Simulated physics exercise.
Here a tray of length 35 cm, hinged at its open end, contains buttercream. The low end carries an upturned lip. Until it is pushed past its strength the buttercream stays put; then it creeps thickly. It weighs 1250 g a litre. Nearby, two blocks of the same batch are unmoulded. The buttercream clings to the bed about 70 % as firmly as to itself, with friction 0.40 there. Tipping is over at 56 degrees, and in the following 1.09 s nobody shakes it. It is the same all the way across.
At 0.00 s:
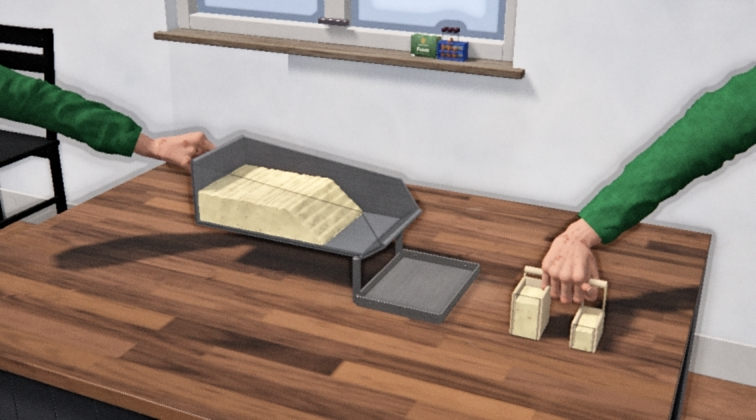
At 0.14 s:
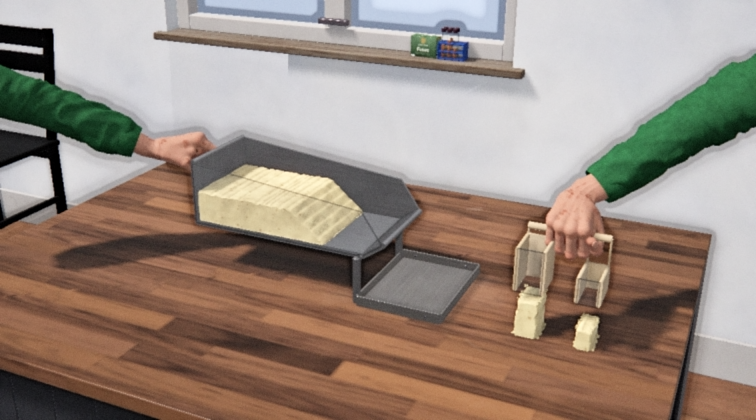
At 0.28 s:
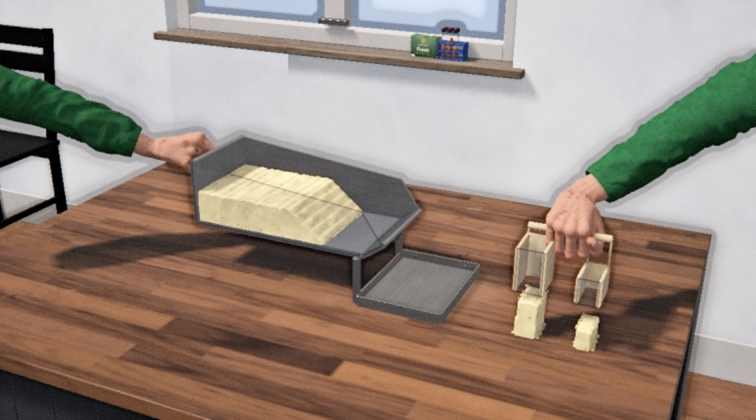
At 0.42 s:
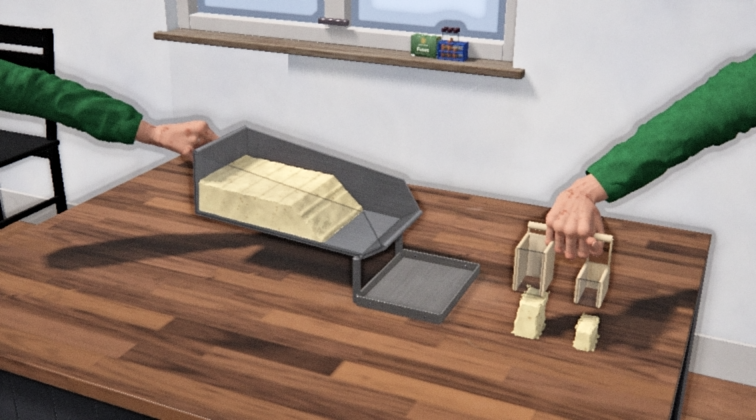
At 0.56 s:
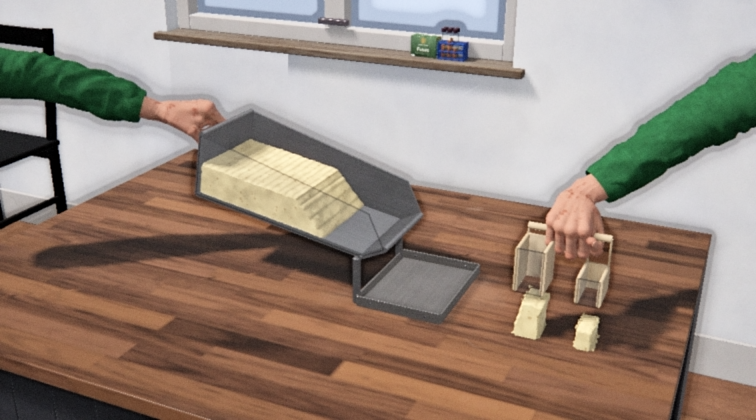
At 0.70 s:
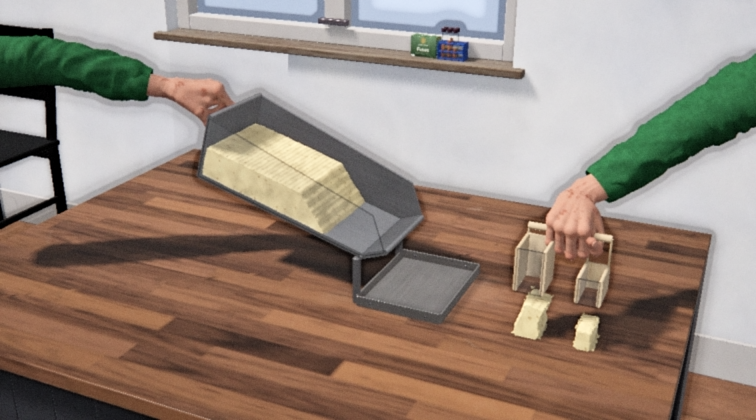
The clip opens on a wooden table where one green-sleeved hand holds a grey tray of pale buttercream and another lifts two small moulds off two blocks, setting them behind. The blocks stand uncovered, the taller left one sagging slightly, and then the left hand raises the tray's end into a slope.
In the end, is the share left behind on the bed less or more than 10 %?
Prediction: It falls short of 10 %.
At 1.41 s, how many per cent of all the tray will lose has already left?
Reading: Approx. 10 per cent.
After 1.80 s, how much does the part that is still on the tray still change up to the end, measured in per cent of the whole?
Result: Close to 0 percent.
By 1.03 s, the tilt is 31 degrees and 100 % is on the bed.
By 1.41 s, the tilt is 48 degrees and 95 % is on the bed.
By 1.80 s, the tilt is 56 degrees and 0 % is on the bed.
By 2.18 s, the tilt is 56 degrees and 0 % is on the bed.
By 2.73 s, at the end, the tilt is 56 degrees and 0 % is on the bed.
